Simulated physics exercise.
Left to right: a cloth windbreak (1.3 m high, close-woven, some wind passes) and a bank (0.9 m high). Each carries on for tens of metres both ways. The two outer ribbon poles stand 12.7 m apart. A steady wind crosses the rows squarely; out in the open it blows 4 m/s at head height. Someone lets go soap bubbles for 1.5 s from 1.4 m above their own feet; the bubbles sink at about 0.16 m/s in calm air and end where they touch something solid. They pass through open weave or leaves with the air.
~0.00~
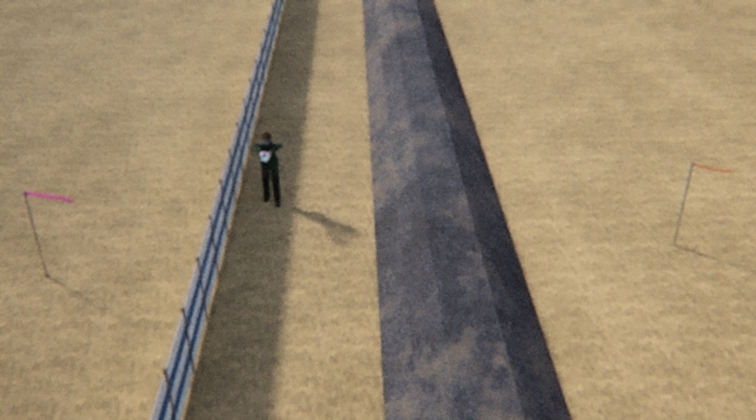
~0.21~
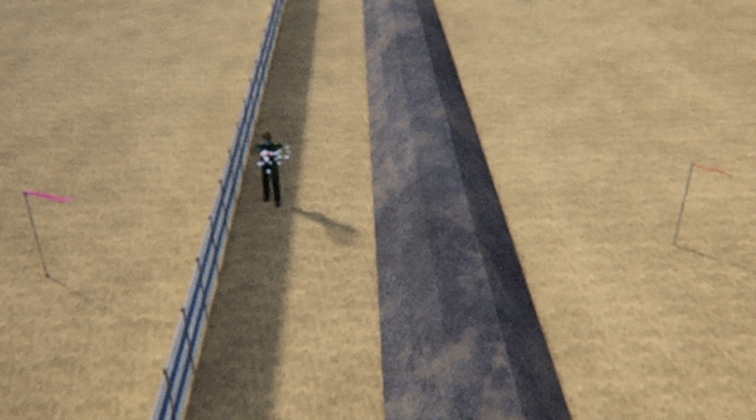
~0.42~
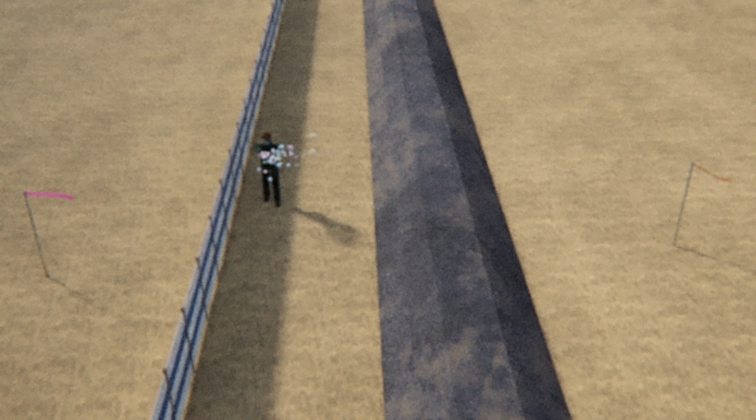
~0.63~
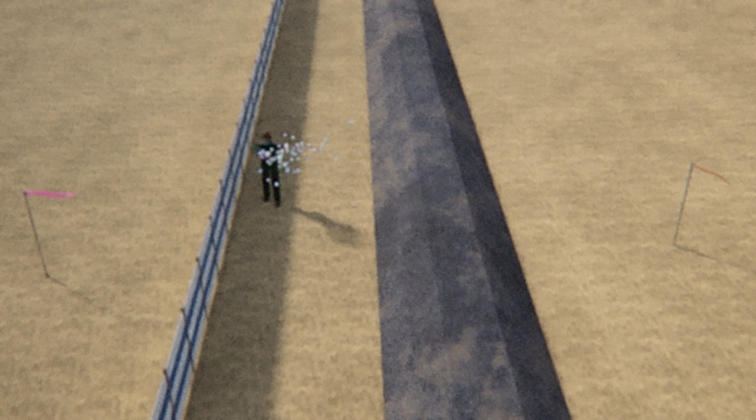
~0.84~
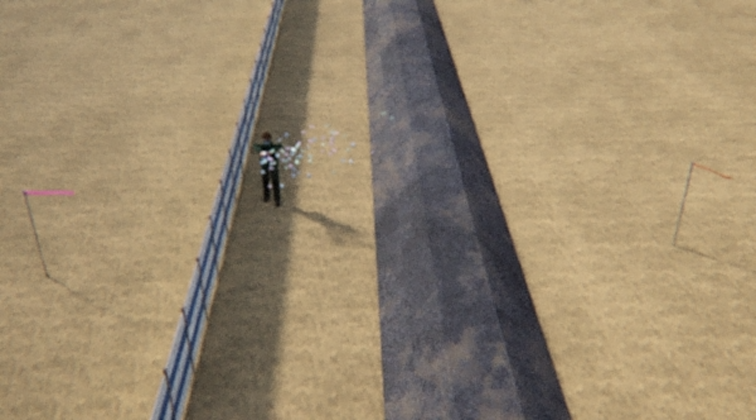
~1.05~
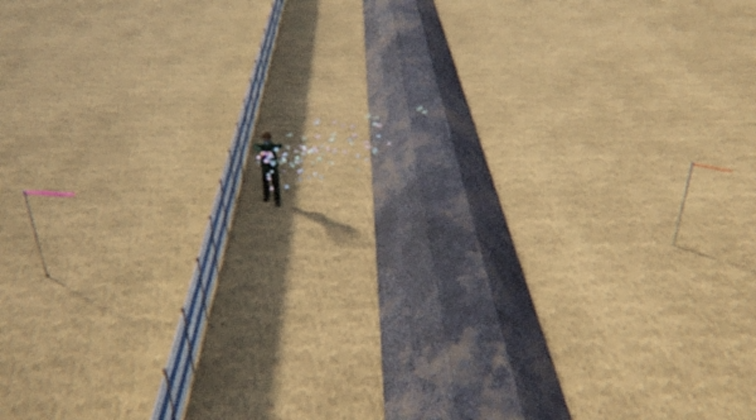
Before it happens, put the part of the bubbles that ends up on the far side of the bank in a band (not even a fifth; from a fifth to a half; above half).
Beyond the bank at the end: Over half.
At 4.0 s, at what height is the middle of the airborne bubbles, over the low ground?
About 1.4 m.
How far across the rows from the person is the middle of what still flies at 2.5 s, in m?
About 3.0 m.
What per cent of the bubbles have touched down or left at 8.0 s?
About 35 %.
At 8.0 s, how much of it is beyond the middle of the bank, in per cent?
Near 85 %.
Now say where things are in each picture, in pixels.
The first picture shows the left ribbon ends at (73, 201), leaning 80 degrees to the right and the bubbles in the air span x = 260 to 270 around y = 160.
The second picture shows the right ribbon ends at (732, 177), leaning 70 degrees to the right and the bubbles in the air span x = 265 to 290 around y = 155.
The third picture shows the left ribbon ends at (74, 198), leaning 80 degrees to the right, the bubbles in the air span x = 265 to 315 around y = 155 and the top of the bank crosses (440, 175).
The fourth picture shows the right ribbon ends at (730, 184), leaning 65 degrees to the right and the bubbles in the air span x = 265 to 340 around y = 155.
The fifth picture shows the left ribbon ends at (74, 193), leaning 85 degrees to the right and the bubbles in the air span x = 265 to 370 around y = 155.
The sixth picture shows the right ribbon ends at (733, 171), leaning 75 degrees to the right, the bubbles in the air span x = 265 to 395 around y = 155 and the top of the bank crosses (440, 175).
After 2.5 s, 1 % is no longer flying here, and 42 % is beyond the bank; the middle of what still flies is 1.5 m above the low ground, near (414, 152).
After 4.0 s, 8 % is no longer flying here, and 73 % is beyond the bank; the middle of what still flies is 1.4 m above the low ground, near (592, 153).
After 8.0 s, 37 % is no longer flying here, and 85 % is beyond the bank.
After 20.0 s, 99 % is no longer flying here, and 86 % is beyond the bank.
After 45.0 s, 100 % is no longer flying here, and 86 % is beyond the bank.
